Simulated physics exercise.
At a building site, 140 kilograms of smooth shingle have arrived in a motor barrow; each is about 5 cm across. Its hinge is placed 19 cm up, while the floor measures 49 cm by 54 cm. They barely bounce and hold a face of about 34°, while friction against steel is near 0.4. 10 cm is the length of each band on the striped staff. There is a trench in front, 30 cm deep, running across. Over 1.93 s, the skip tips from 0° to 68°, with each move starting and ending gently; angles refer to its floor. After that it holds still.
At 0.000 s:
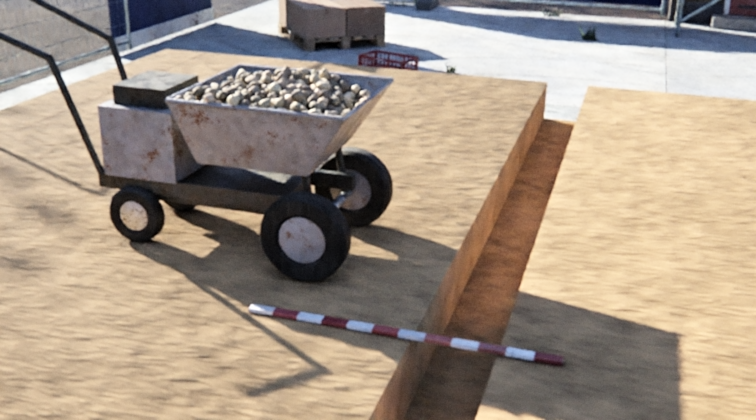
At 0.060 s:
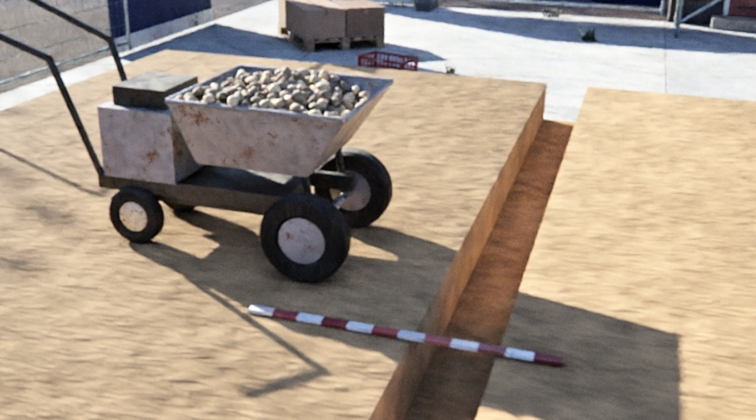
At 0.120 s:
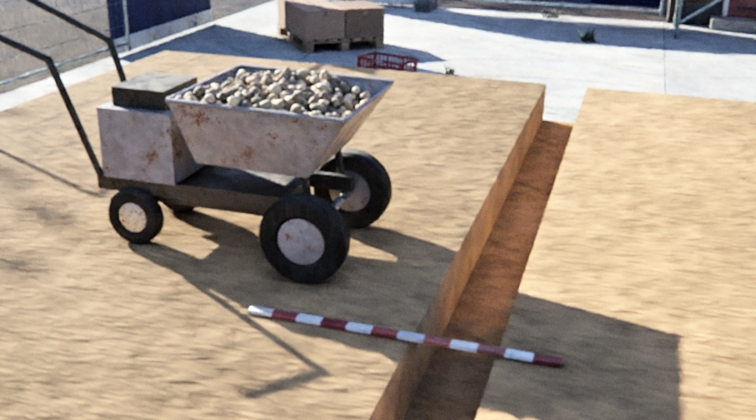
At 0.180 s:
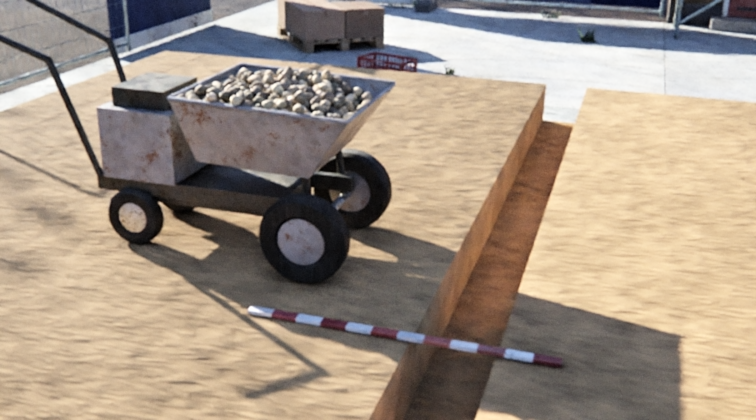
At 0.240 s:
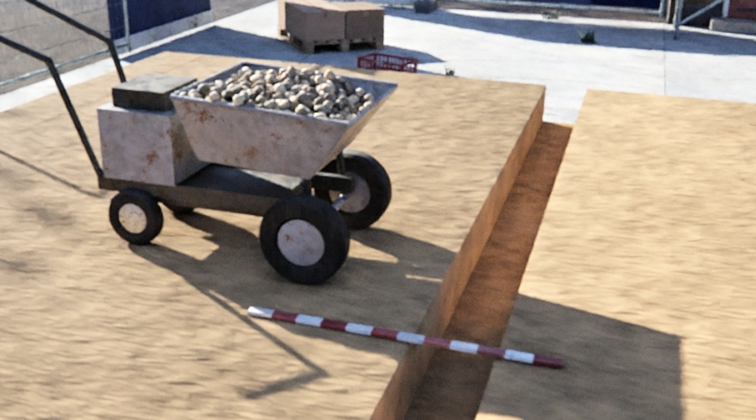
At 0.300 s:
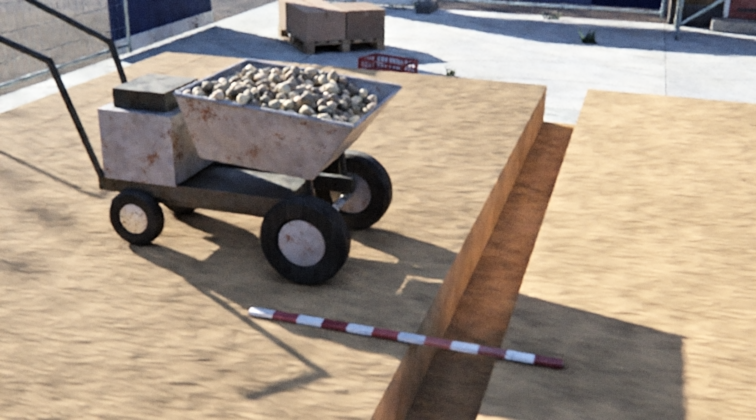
To begin with, a small wheeled cart holding a skip full of pale stones stands on sandy ground beside a narrow trench, with a red-and-white striped pole lying across it. Then the skip slowly tilts very slightly toward the right, its stones shifting a little, while the cart's wheels stay still.
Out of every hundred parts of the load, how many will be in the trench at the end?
Close to 93 in every hundred.
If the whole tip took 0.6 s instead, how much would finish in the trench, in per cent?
With that change, it comes to around 65 per cent.
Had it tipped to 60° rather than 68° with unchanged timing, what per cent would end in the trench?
Then about 75 per cent.
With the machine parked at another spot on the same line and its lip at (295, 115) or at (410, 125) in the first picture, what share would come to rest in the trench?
Result: Close to 80 then close to 30 per cent.
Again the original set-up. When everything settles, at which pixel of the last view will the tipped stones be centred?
Roughly at pixel (487, 314).
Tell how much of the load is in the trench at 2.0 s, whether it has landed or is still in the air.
Roughly 55% by that time.
After 1.5 s the floor is at 57°; 96 % in the skip, 4 % in the trench; the foremost stones are at (484, 253).
After 2.0 s the floor is at 68°; 40 % in the skip, 54 % in the trench, 5 % past the trench; the foremost stones are at (602, 287).
After 2.4 s the floor is at 68°; 22 % in the skip, 71 % in the trench, 7 % past the trench; the foremost stones are at (648, 291).
After 4.3 s the floor is at 68°; 0 % in the skip, 93 % in the trench, 7 % past the trench; the foremost stones are at (675, 295).
